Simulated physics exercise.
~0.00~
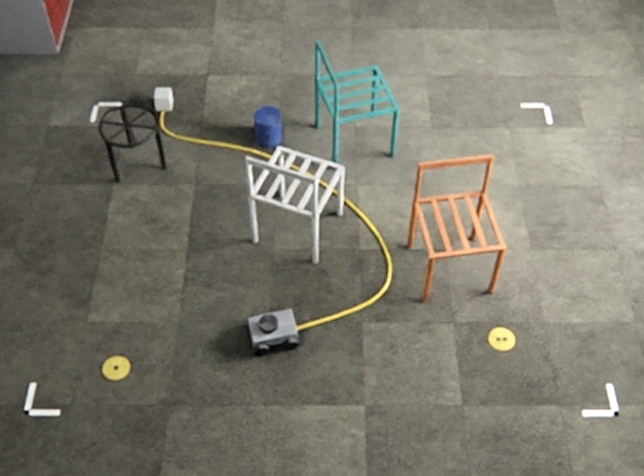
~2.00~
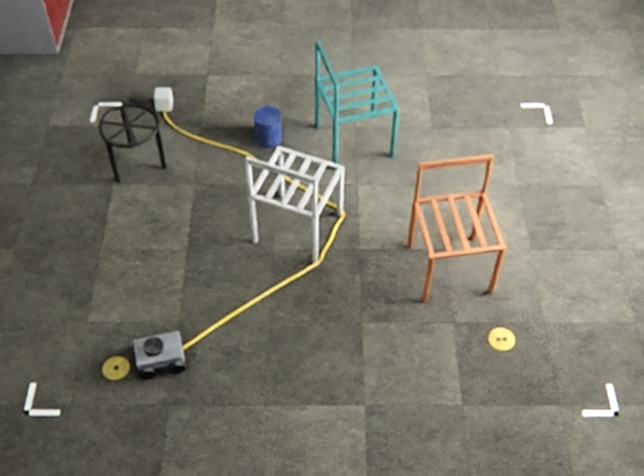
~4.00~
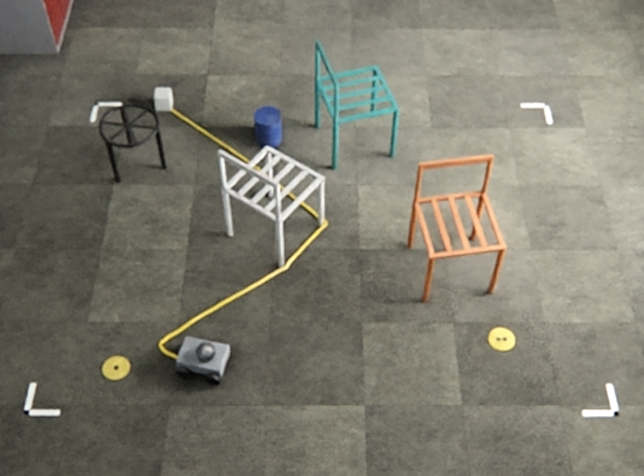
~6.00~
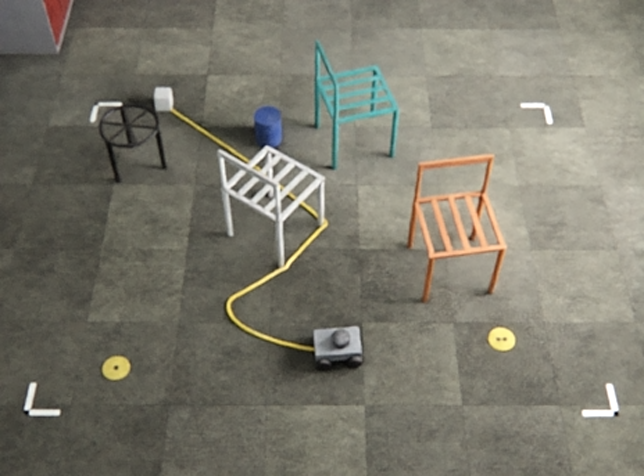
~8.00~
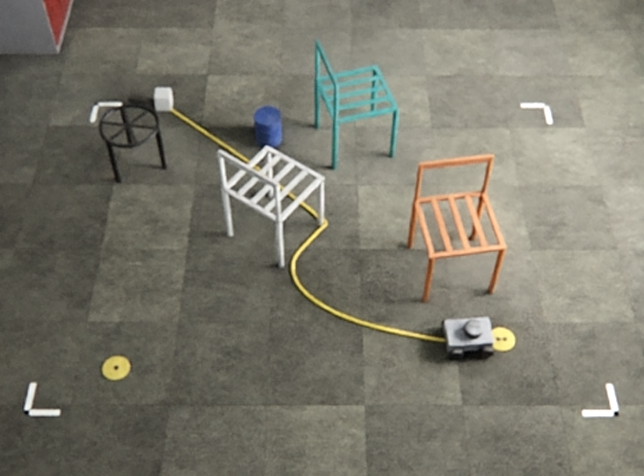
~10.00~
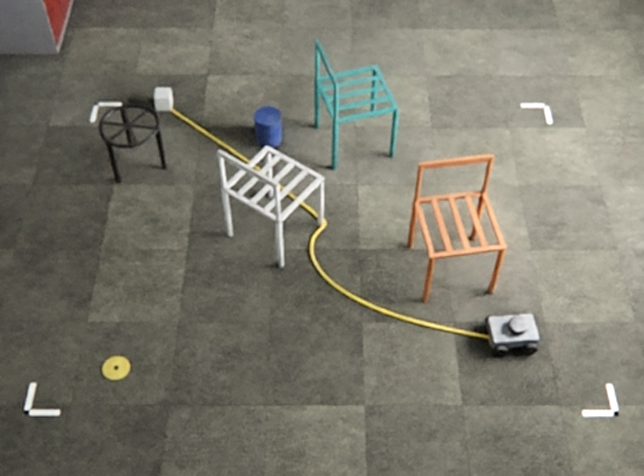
White chair shifting slightly left as a cart trailing a yellow cord drives left, then right, stopping at the right yellow mark.
